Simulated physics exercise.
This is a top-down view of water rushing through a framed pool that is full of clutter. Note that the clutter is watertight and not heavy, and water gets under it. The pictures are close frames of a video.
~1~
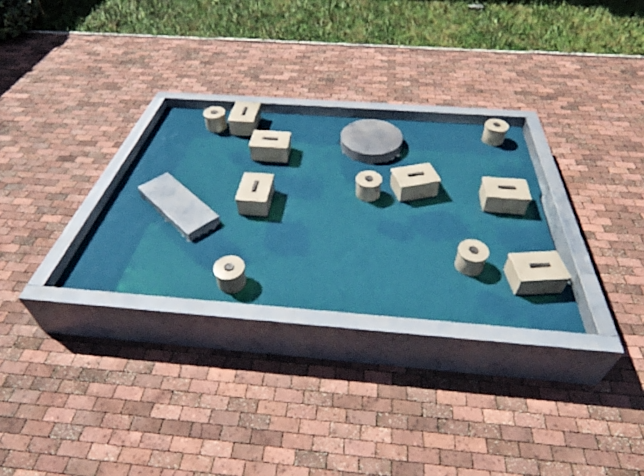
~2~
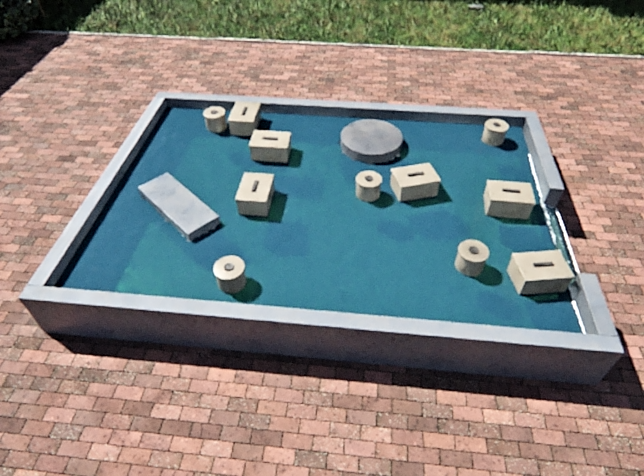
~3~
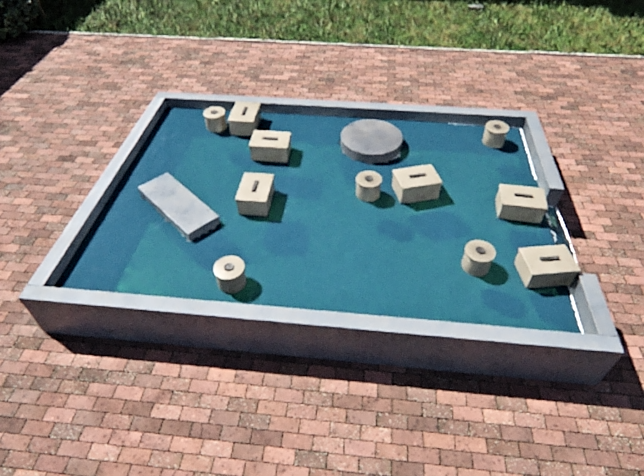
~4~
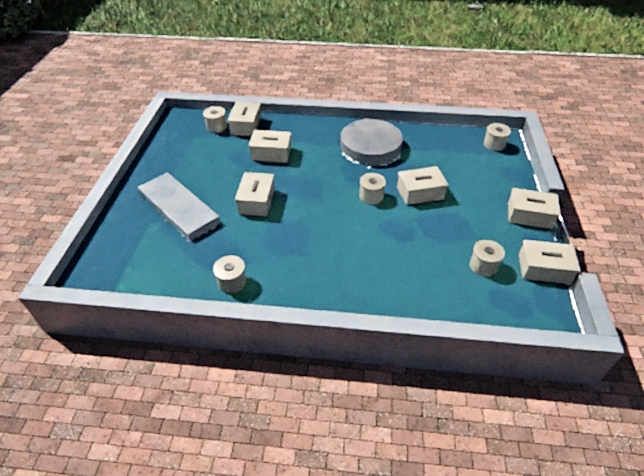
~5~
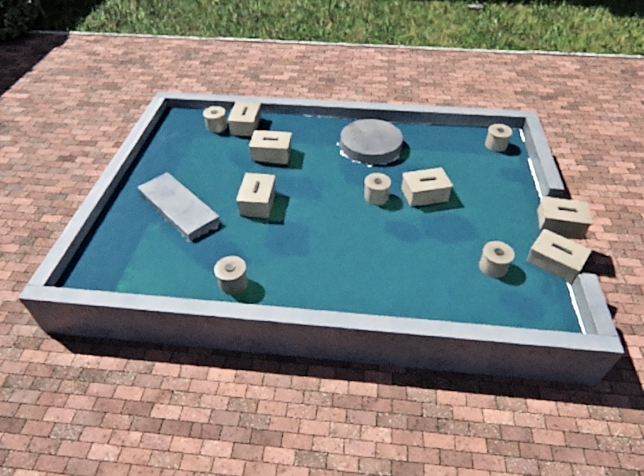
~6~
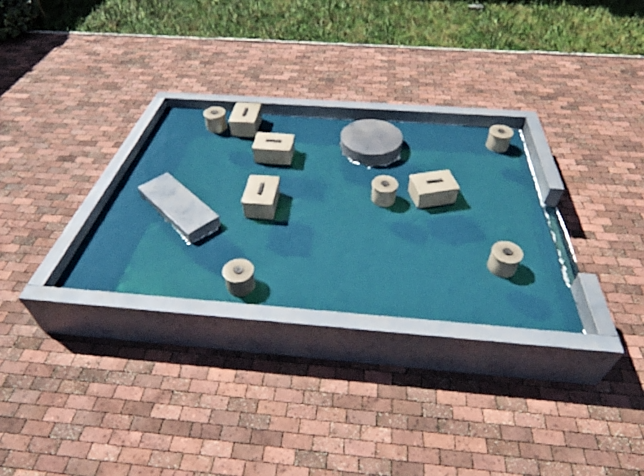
Two pale boxes floated out through a gap that opened in the right wall of a blue pool on brick paving, while the remaining tubs and boxes nearby drifted slightly right.
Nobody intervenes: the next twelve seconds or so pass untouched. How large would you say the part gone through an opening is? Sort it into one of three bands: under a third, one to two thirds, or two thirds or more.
It falls in the middle band, one to two thirds.
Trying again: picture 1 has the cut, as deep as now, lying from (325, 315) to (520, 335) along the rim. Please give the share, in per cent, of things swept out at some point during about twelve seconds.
Estimate: Near 20 per cent.
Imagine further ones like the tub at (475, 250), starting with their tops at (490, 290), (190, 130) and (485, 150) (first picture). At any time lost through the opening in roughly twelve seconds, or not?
Copy one leaves the room, copy two never leaves, copy three leaves the room.
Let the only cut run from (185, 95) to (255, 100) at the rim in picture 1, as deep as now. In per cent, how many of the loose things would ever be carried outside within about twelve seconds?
Roughly 30 per cent.
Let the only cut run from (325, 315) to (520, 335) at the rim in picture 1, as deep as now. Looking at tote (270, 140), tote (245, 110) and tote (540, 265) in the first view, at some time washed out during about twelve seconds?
Lab note - object 1: Retained; object 2: Retained; object 3: Escaped.
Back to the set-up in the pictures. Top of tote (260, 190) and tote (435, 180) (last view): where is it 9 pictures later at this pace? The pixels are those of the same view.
Approximately (284, 199) for one, (490, 195) for the other.
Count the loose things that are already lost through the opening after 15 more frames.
I make it 3.
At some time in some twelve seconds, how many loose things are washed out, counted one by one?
Tally: 4.
A moment on, 2 of 11 are out; 9 afloat.
Next, 3 of 11 are out; 8 afloat.
Later, 3 of 11 are out; 8 afloat.
In the end, 4 of 11 are out; 7 afloat.
